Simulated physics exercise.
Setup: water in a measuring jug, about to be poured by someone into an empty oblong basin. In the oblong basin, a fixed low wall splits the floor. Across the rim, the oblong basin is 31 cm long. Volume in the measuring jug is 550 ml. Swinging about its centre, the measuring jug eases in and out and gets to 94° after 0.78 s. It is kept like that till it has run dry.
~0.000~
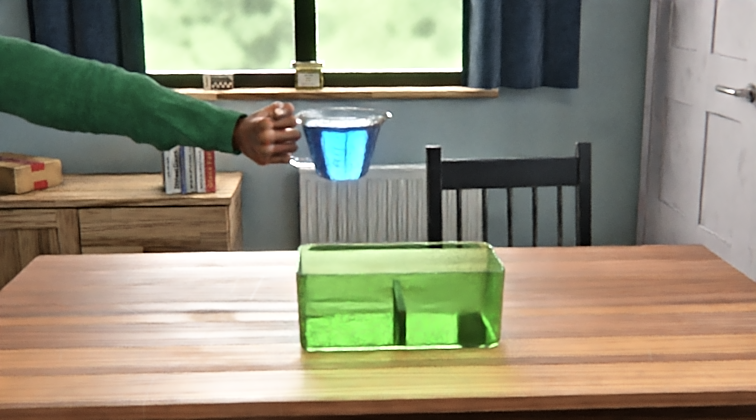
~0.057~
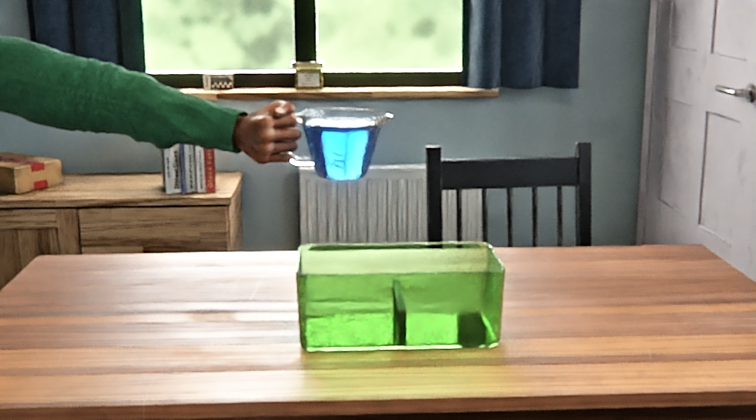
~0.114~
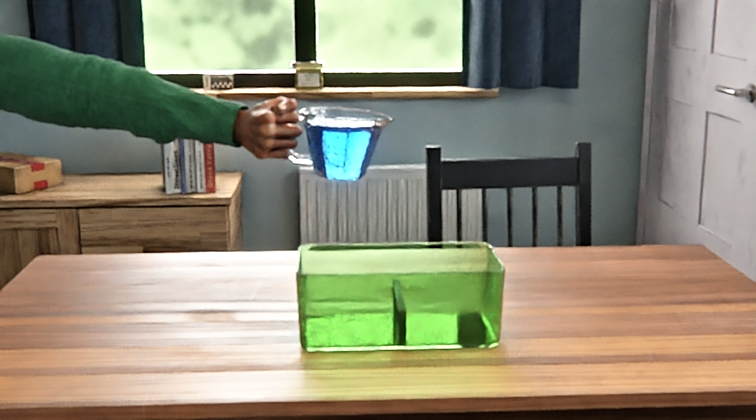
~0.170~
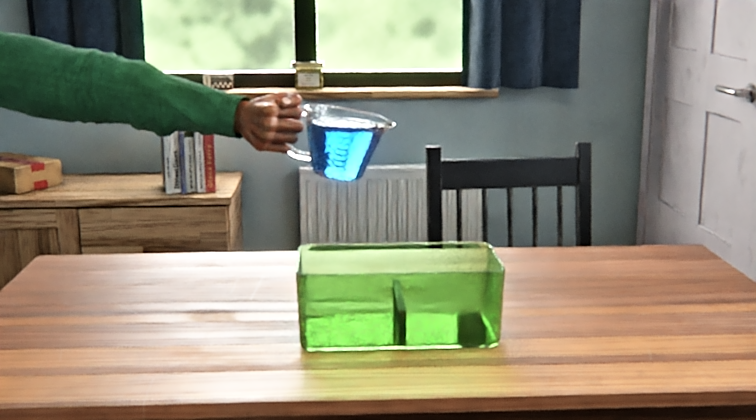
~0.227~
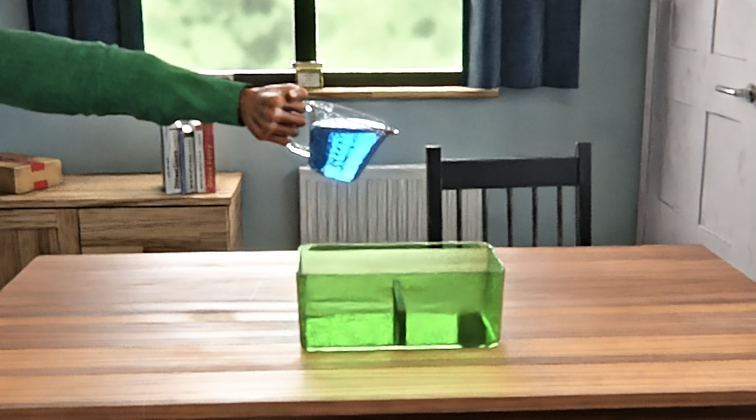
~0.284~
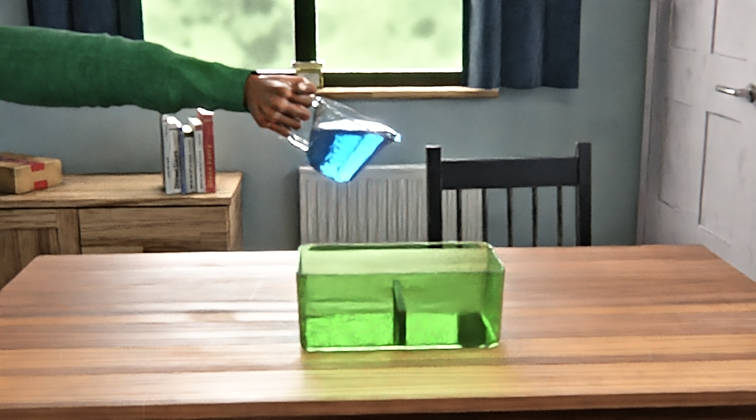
Hand in green sleeve tilting a clear measuring jug of blue water to the right above a green glass basin on a wooden table.
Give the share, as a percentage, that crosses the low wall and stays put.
Around 93 %.
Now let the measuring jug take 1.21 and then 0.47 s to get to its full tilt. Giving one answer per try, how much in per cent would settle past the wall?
Try 1: Approx. 95 %; try 2: Approx. 90 %.
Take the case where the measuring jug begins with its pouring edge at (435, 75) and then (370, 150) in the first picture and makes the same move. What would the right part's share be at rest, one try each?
About 75 %, then about 55 %.
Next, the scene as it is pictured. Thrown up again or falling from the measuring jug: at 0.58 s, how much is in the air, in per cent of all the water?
Near 34 per cent of it all.
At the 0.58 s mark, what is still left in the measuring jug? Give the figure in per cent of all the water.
About 44 percent.
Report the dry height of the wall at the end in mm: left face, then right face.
Noted: Left near 58 mm, right near 36 mm.
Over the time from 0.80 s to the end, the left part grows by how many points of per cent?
Roughly 2 percent.
Then, 0.58 s in, the tilt is 80° and 44 per cent is still to pour, 0 is left of the wall and 21 right of it.
Then, 0.80 s in, the tilt is 94° and 7 per cent is still to pour, 2 is left of the wall and 75 right of it.
Then, 1.03 s in, the tilt is 94° and 0 per cent is still to pour, 3 is left of the wall and 92 right of it.
Then, 1.28 s in, the tilt is 94° and 0 per cent is still to pour, 4 is left of the wall and 93 right of it.
Finally, 4 per cent lies left of the wall, 93 right of it and 3 outside.
